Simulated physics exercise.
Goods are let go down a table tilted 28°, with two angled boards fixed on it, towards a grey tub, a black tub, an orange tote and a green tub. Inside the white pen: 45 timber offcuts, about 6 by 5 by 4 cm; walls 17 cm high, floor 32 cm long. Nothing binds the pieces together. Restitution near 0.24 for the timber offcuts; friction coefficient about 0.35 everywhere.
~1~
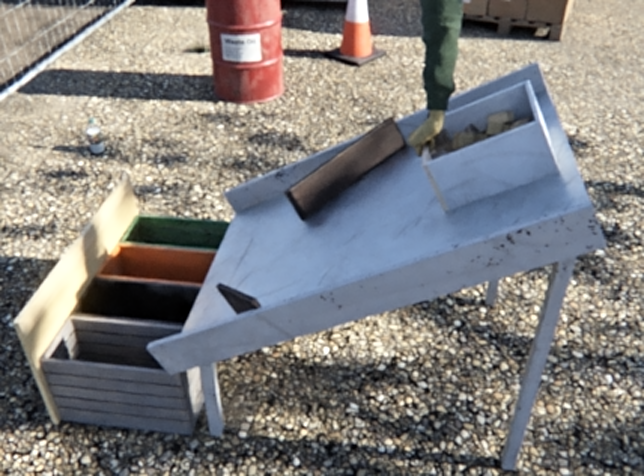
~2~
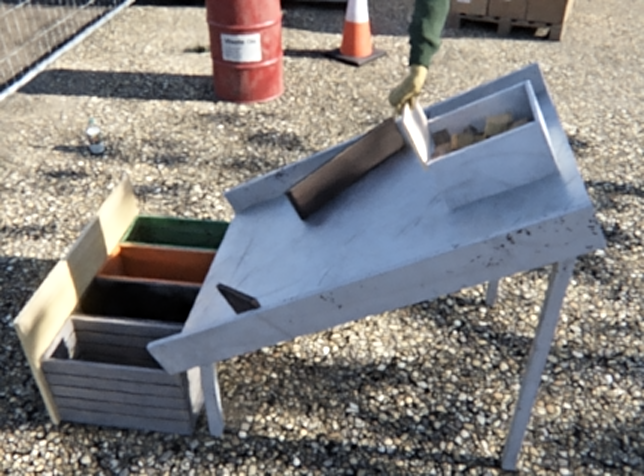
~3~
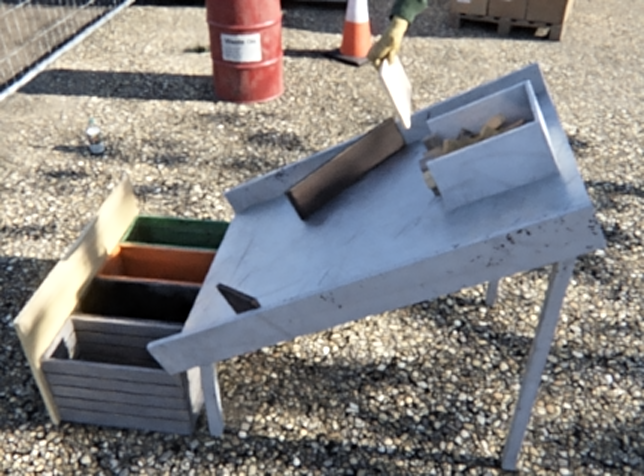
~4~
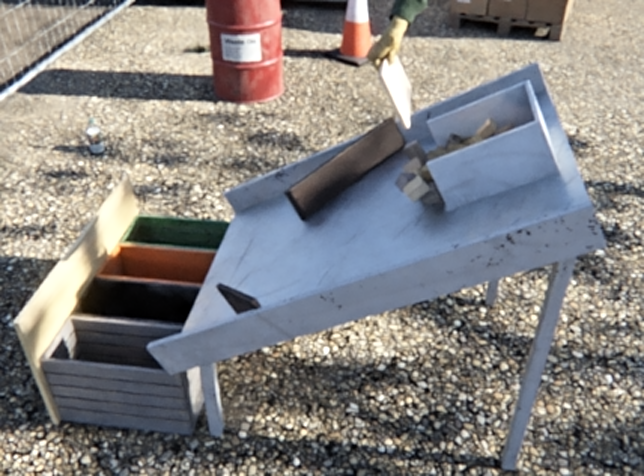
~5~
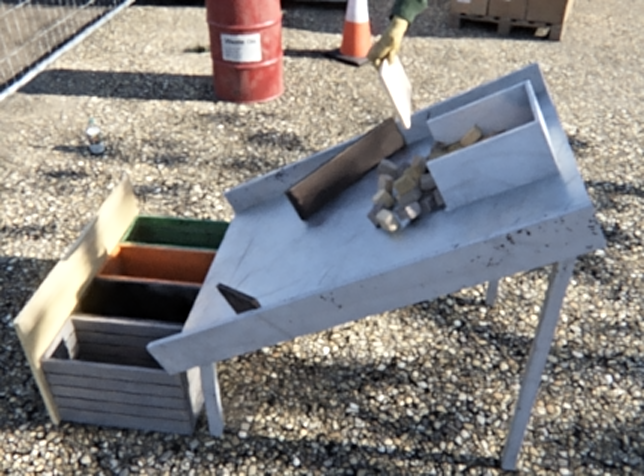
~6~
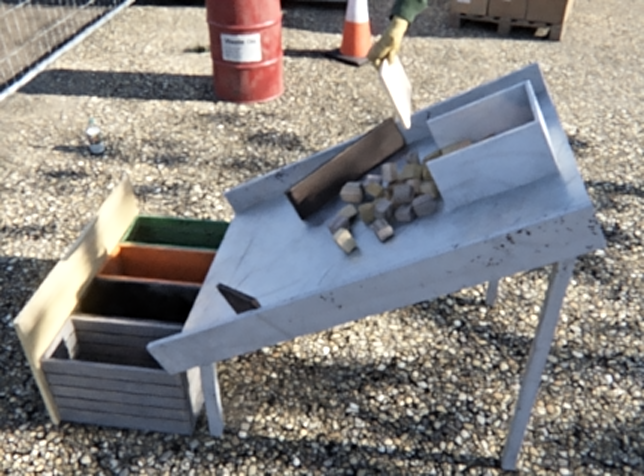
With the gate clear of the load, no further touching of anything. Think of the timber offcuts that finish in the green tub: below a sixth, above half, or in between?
Green tub: Not even a sixth.
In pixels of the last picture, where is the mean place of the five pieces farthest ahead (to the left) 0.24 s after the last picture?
I'd put them at about (253, 255).
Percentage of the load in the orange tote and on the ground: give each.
Estimate: 35 % then 0 %.
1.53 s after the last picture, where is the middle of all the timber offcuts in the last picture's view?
About (133, 338).
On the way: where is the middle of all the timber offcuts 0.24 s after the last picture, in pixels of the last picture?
Load centre: About (356, 210).
Then, 0.24 s after the last picture, 5 still in the white pen and 40 on the slope.
Then, 0.55 s after the last picture, 3 in the black tub, 3 in the orange tote, 35 on the slope and 4 in the air.
Then, 0.98 s after the last picture, 1 in the grey tub, 20 in the black tub, 10 in the orange tote, 9 on the slope and 5 in the air.
Final count (1.53 s after the last picture), 1 in the grey tub, 27 in the black tub, 16 in the orange tote and 1 on the ground. Asked share, 0 of 45, 0 per cent.
